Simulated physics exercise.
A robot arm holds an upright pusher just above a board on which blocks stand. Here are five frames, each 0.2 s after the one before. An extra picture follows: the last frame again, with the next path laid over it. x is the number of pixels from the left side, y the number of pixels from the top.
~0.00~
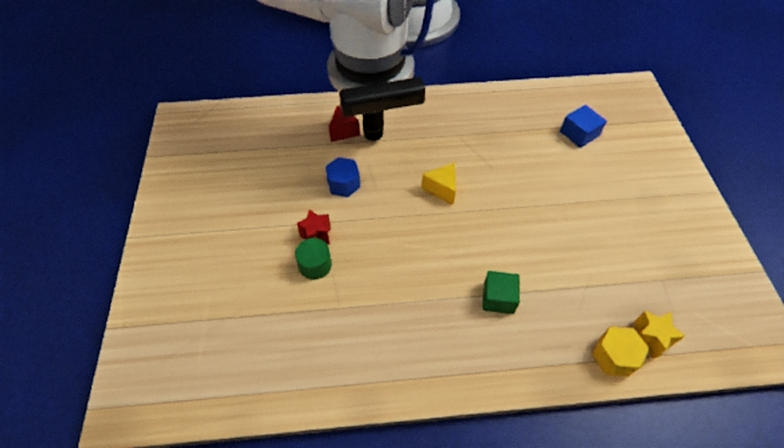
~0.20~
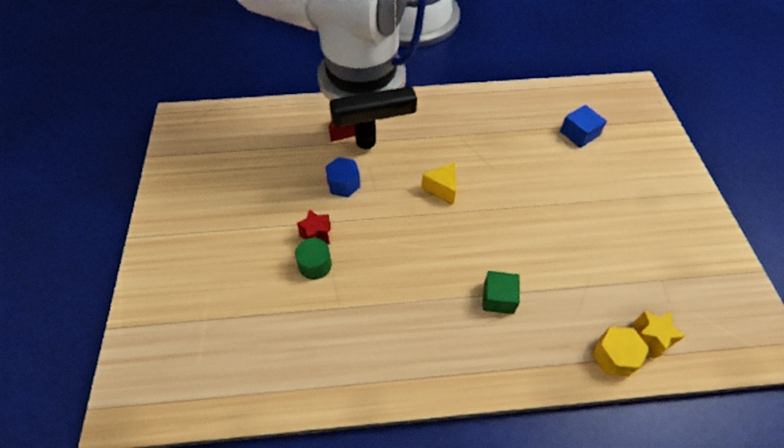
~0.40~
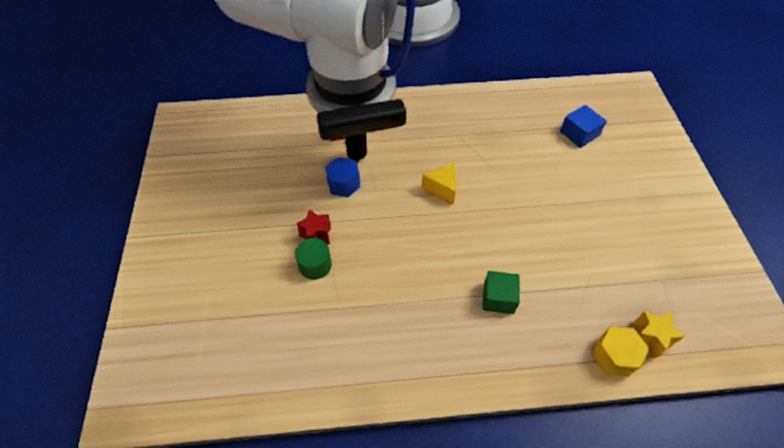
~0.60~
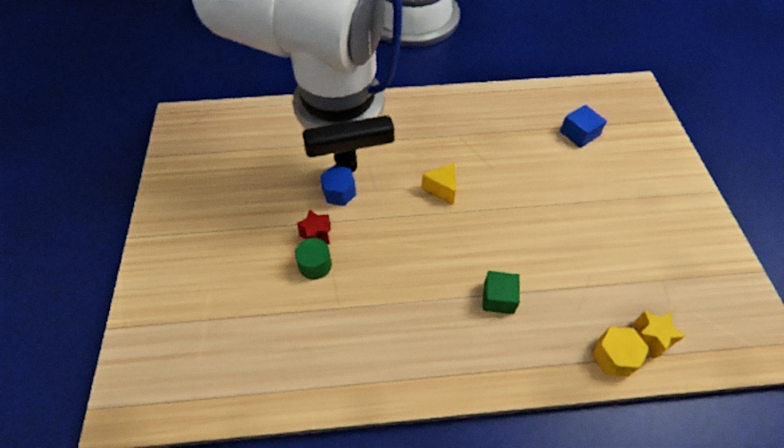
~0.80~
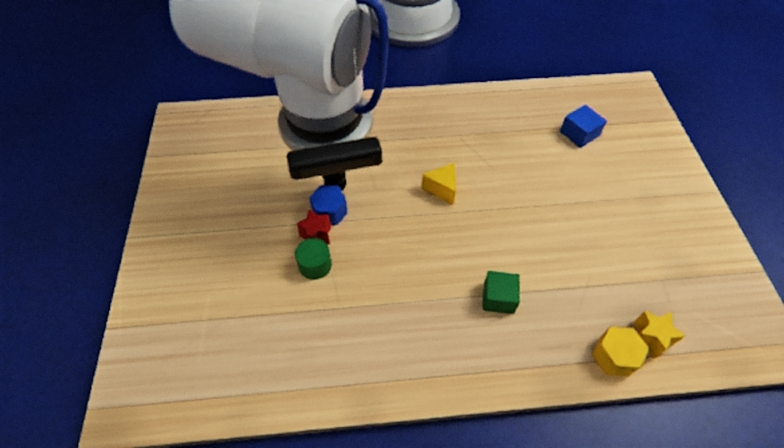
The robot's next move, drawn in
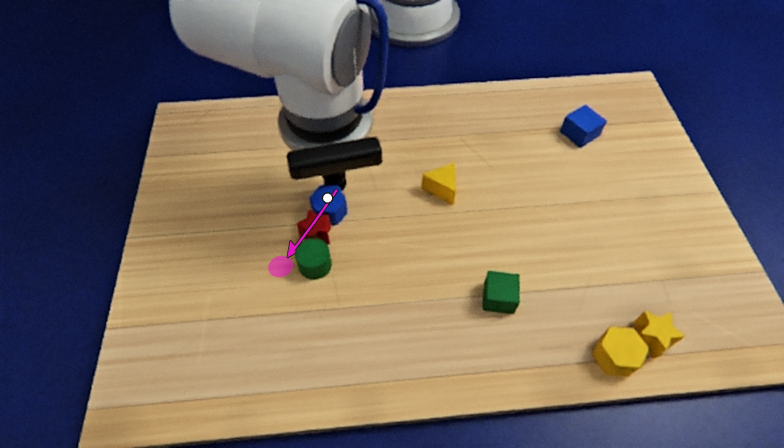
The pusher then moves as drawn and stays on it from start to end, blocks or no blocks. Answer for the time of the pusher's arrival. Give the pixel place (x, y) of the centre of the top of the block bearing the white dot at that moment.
Roughly at (286, 278).
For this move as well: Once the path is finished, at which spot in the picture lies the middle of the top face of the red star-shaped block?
Somewhere near (286, 307).
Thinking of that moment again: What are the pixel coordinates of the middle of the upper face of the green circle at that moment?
Its top centre lands on (307, 329).
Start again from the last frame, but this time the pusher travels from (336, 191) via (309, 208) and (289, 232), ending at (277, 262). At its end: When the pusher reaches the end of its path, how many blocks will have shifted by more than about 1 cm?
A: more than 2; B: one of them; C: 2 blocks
Option A.
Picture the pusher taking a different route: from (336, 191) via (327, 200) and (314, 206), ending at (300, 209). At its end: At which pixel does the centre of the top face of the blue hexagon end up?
The middle of its upper face should be somewhere near (314, 215).
The drawn path runs from (336, 191) directly to (281, 266); the dot is on the blue hexagon.
What follows on the original path. One third of the way, pusher (319, 210); green circle (306, 273); red star-shaped block (299, 249); blue hexagon (312, 225).
Two thirds of the way, pusher (299, 235); green circle (303, 304); red star-shaped block (289, 280); blue hexagon (297, 253), turned 25° anticlockwise.
At the end, pusher (279, 262); green circle (307, 329); red star-shaped block (286, 307), turned 25° anticlockwise; blue hexagon (286, 278), turned 40° anticlockwise.
